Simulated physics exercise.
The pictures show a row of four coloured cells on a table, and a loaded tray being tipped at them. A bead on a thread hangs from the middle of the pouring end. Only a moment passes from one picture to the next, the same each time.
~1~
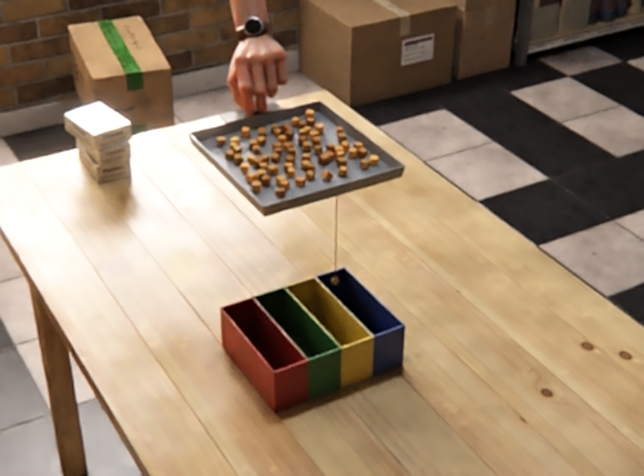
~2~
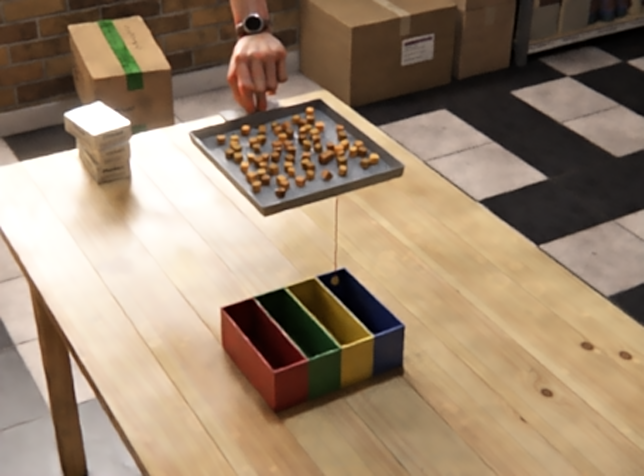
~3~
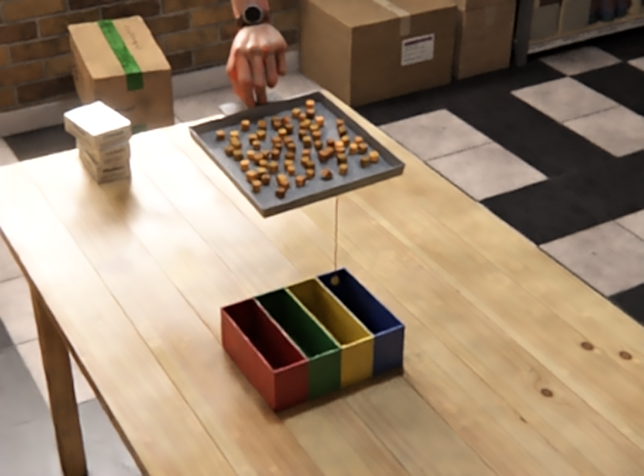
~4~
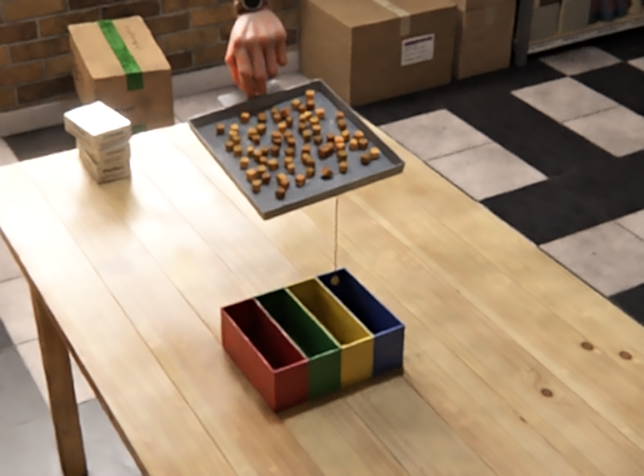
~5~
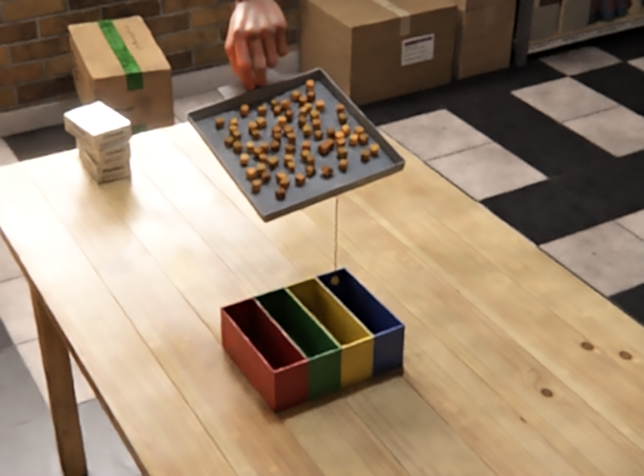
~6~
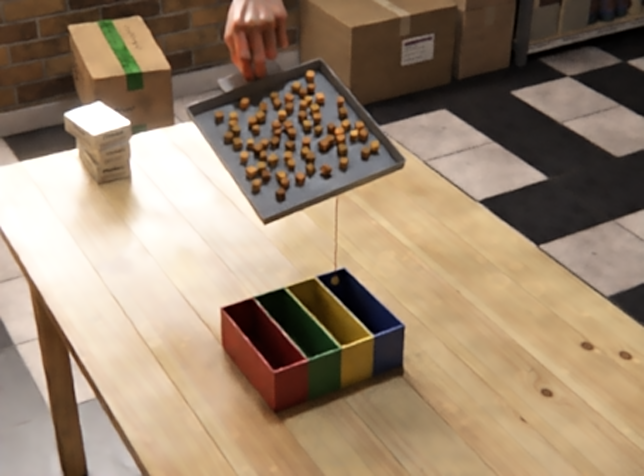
On a wooden table in a brick-walled room with cardboard boxes, a grey tray of small brown cubes sits level above a box of red, green, yellow and blue cells. A hand at the back edge then lifts it gradually, tilting the tray clearly forward, its front left corner lowest.
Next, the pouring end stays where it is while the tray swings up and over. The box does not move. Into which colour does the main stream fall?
It favours the green compartment.
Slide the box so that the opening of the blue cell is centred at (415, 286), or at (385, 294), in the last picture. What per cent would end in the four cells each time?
Roughly 30 per cent, and 80 per cent.
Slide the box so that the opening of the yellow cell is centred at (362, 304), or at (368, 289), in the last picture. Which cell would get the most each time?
First the red cell, then red.
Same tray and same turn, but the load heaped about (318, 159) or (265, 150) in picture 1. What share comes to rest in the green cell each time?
Roughly 40 per cent, and 50 per cent.
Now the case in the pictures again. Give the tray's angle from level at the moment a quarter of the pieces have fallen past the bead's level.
At some 110 degrees.
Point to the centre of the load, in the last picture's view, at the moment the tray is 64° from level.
Close to (291, 197).
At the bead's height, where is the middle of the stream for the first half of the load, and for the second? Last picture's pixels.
Around (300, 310) and then (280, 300).
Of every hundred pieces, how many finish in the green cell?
Some 40 per cent.
Soon after the last picture, tray tipped steeply; most on the tray; a small part falling or outside the box.
A little later, tray tipped past a quarter turn; most on the tray; a small part in the green cell; a small part in the red cell; a stray few in the blue cell; a stray few in the yellow cell; a small part falling or outside the box.
Later still, tray tipped past a quarter turn; about half in the green cell; about a quarter in the red cell; about a quarter in the yellow cell; a small part in the blue cell; a small part falling or outside the box.
At rest, tray tipped past a quarter turn; about half in the green cell; about a quarter in the red cell; about a quarter in the yellow cell; a small part in the blue cell; a small part outside the box.
